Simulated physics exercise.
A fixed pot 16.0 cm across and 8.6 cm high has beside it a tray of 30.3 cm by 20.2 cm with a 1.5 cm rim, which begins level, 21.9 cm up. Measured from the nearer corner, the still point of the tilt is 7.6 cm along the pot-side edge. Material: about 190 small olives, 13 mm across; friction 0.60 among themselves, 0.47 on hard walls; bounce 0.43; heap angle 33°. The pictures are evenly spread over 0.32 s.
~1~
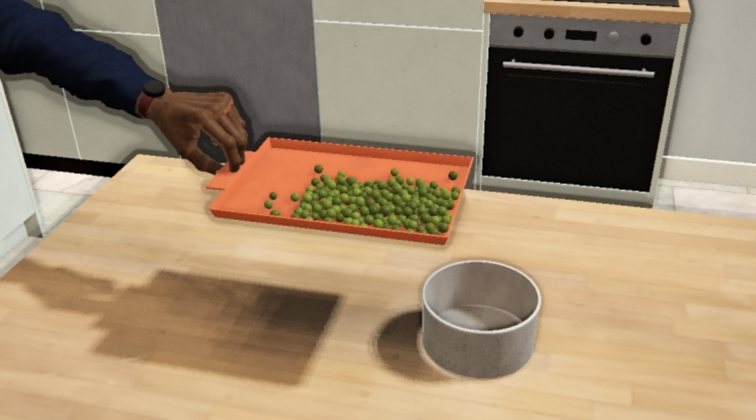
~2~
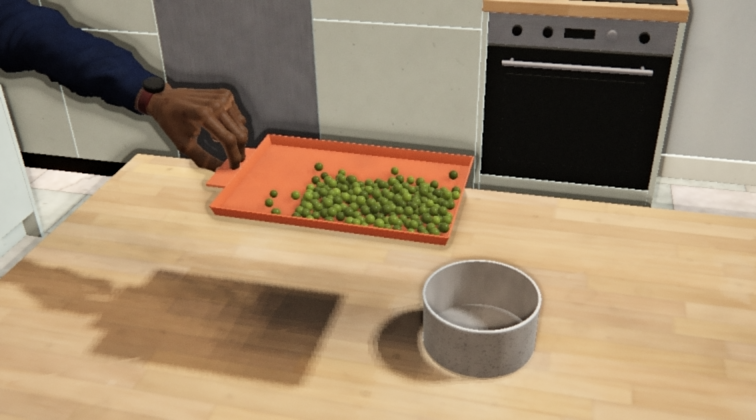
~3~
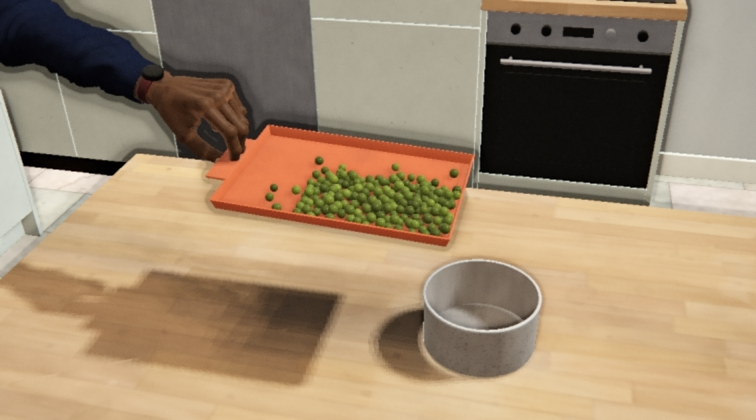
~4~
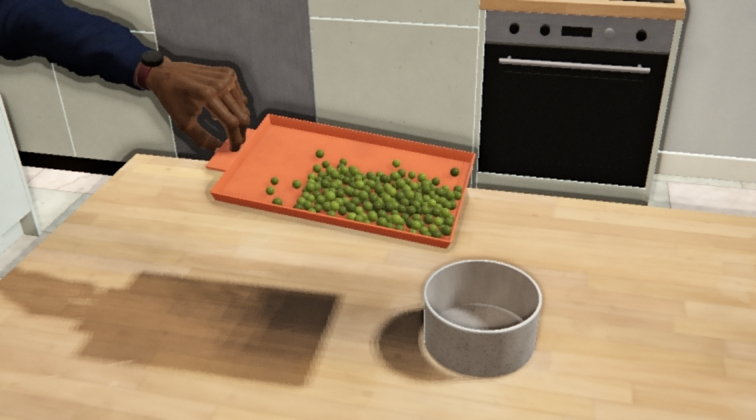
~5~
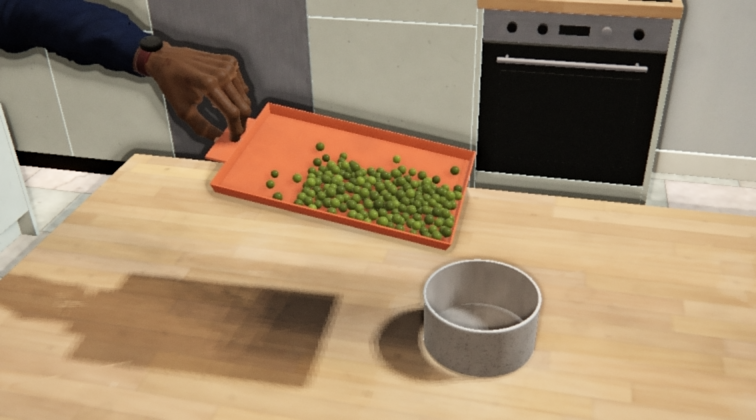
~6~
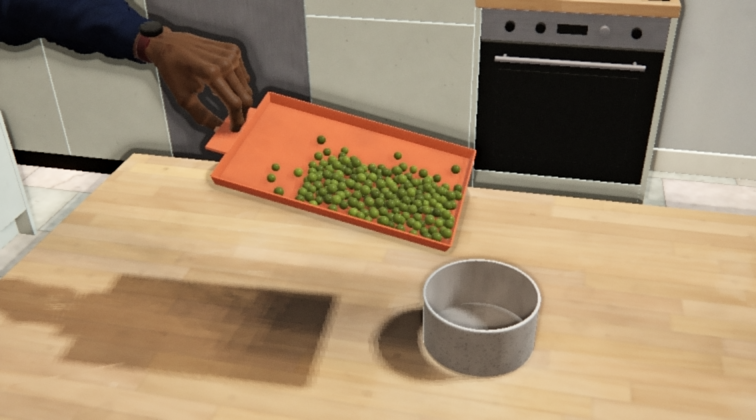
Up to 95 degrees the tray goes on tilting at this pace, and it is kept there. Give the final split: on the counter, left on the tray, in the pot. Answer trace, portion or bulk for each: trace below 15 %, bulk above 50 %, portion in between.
Counter: Bulk. Left on the tray: Trace. Pot: Portion.
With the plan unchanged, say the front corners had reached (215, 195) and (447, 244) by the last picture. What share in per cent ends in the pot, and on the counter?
Pot: 15, counter: 85.
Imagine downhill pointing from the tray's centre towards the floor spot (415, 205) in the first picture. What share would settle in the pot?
The share comes to about 70 in a hundred.
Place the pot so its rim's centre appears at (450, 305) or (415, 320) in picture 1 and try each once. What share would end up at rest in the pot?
First try around 65 %, second around 50 %.
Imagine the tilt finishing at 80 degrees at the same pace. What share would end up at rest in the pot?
Around 35 %, I reckon.
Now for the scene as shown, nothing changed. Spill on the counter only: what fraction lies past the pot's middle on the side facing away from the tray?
It comes to near 60 percent.
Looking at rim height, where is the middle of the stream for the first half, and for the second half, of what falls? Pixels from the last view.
Around (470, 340), then around (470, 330).
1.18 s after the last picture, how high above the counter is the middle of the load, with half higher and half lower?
Some 26 cm.
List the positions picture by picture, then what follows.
In the first frame, tray tilt 0 degrees, front corners at (214, 207) and (444, 235); middle of the pieces at (382, 203); pot at (481, 294).
In the second frame, tray tilt 1 degrees, front corners at (214, 205) and (445, 235); middle of the pieces at (382, 202).
In the third frame, tray tilt 4 degrees, front corners at (215, 198) and (446, 236), lowest corner right front; middle of the pieces at (383, 200).
In the fourth frame, tray tilt 7 degrees, front corners at (215, 190) and (448, 239), lowest corner right front; middle of the pieces at (384, 198).
In the fifth frame, tray tilt 11 degrees, front corners at (215, 182) and (448, 241), lowest corner right front; middle of the pieces at (385, 195).
In the sixth frame, tray tilt 14 degrees, front corners at (216, 175) and (448, 243), lowest corner right front; middle of the pieces at (385, 193); pot at (481, 293).
Then, 0.71 s after the last picture, tilt 52 degrees; the tray holds 100 %, the pot 0 %.
Then, 1.18 s after the last picture, tilt 77 degrees; the tray holds 70 %, the pot 10 %.
Then, 1.73 s after the last picture, tilt 95 degrees; the tray holds 0 %, the pot 35 %.
In the end, counter 60 %, tray 0 %, pot 40 %.
